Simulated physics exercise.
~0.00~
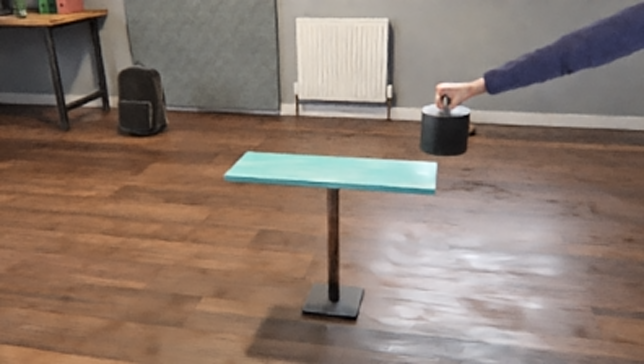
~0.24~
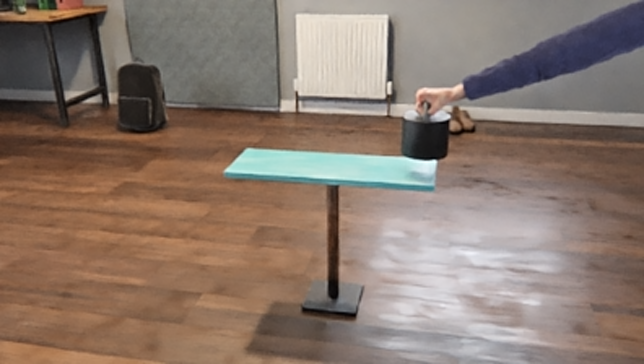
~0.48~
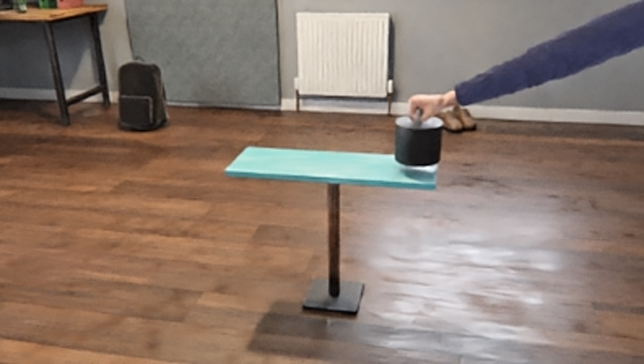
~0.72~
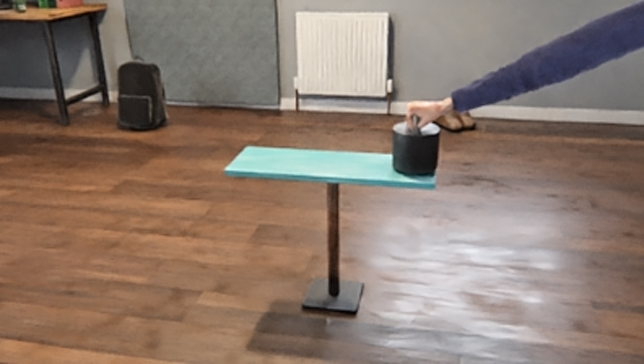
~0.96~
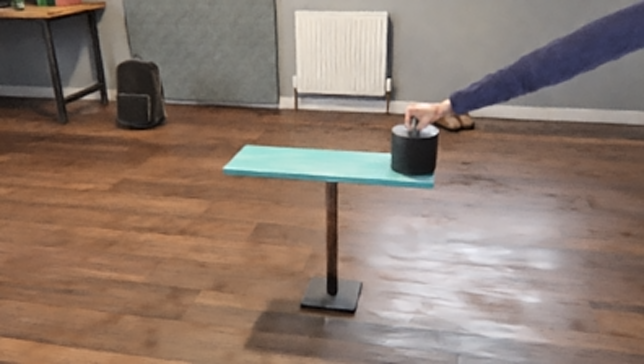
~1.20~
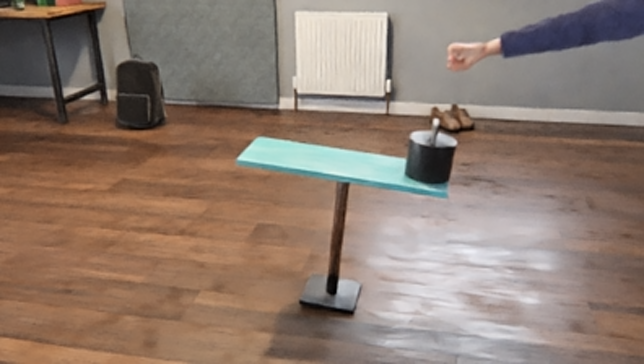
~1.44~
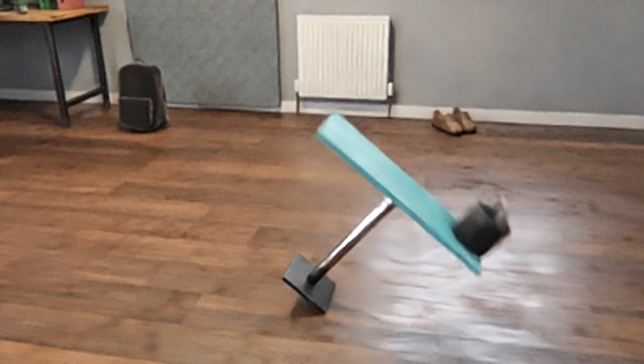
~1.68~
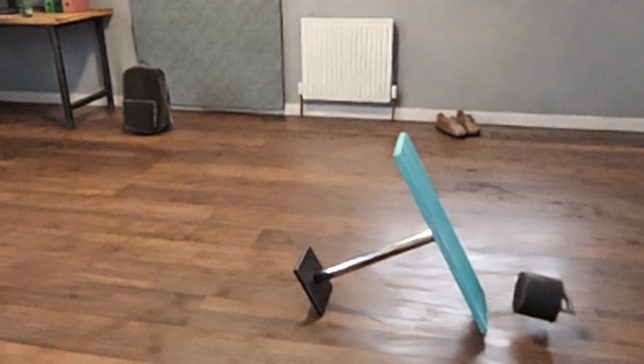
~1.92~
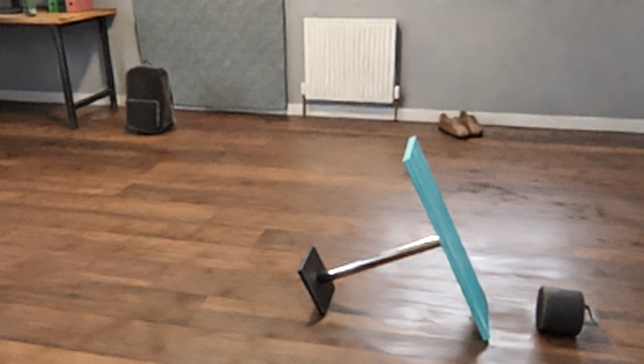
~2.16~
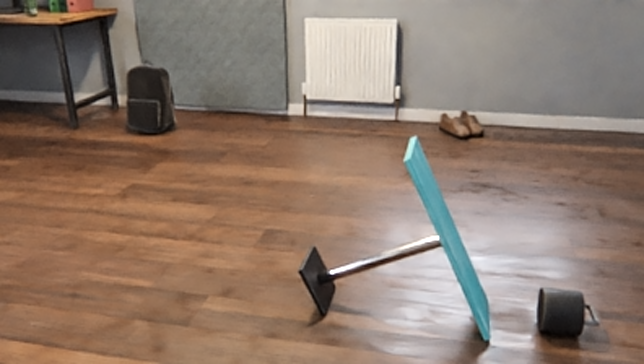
On a wooden floor, a hand sets a black pot on a turquoise table, which topples right.
